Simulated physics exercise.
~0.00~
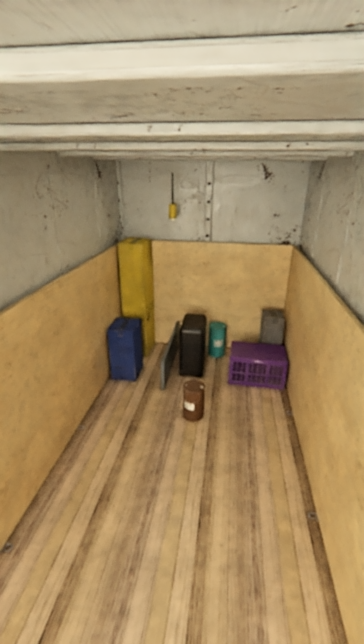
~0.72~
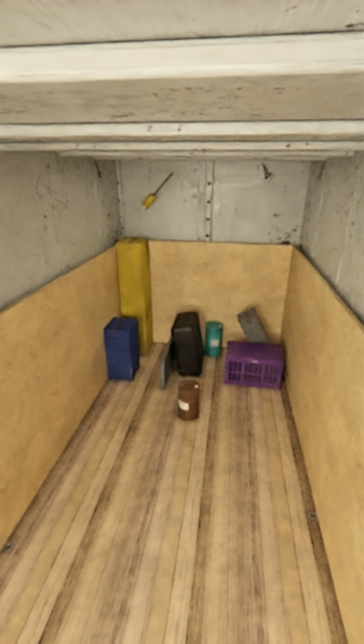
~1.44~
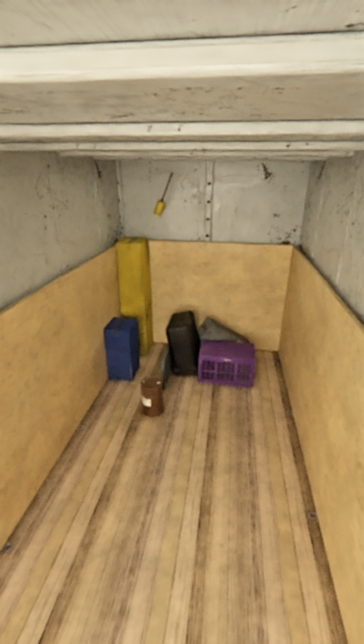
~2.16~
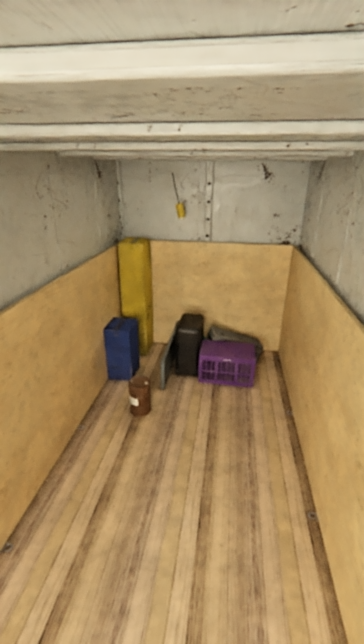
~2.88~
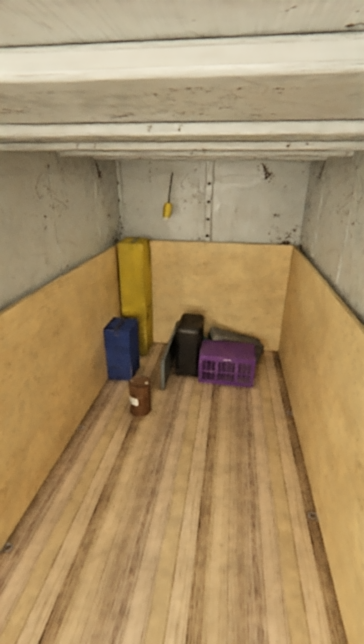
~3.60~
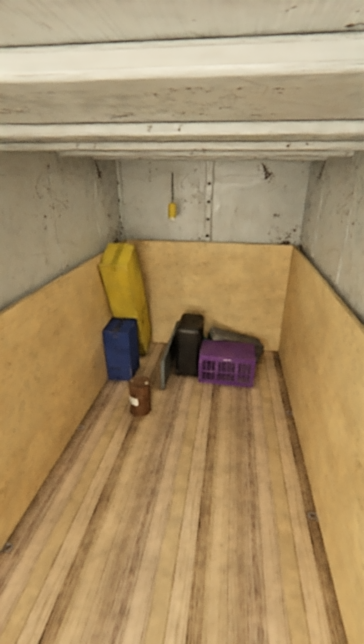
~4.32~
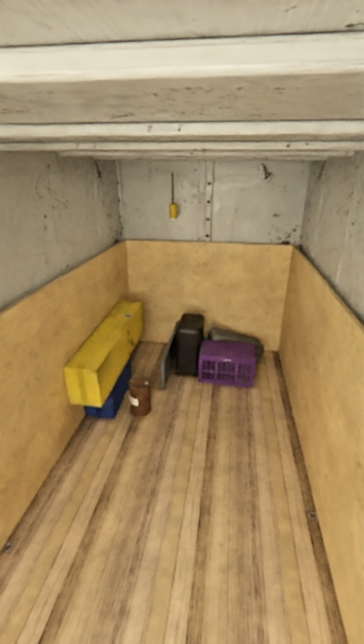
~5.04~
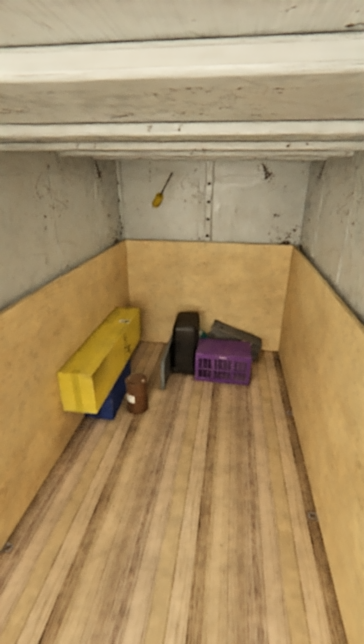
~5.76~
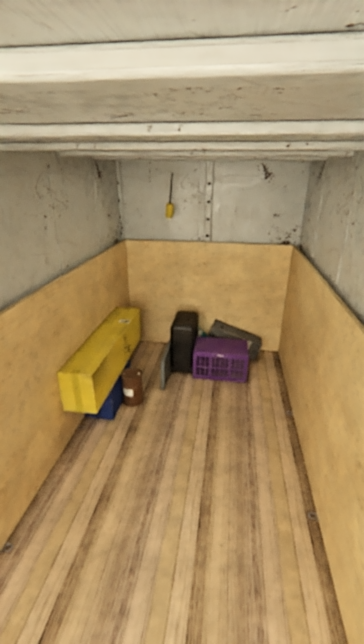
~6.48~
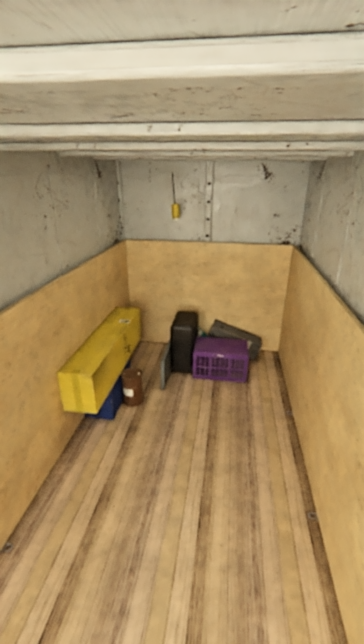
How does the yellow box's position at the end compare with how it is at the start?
At the start the yellow box stands upright in the back left corner, but by the end it lies on its side along the left wall.
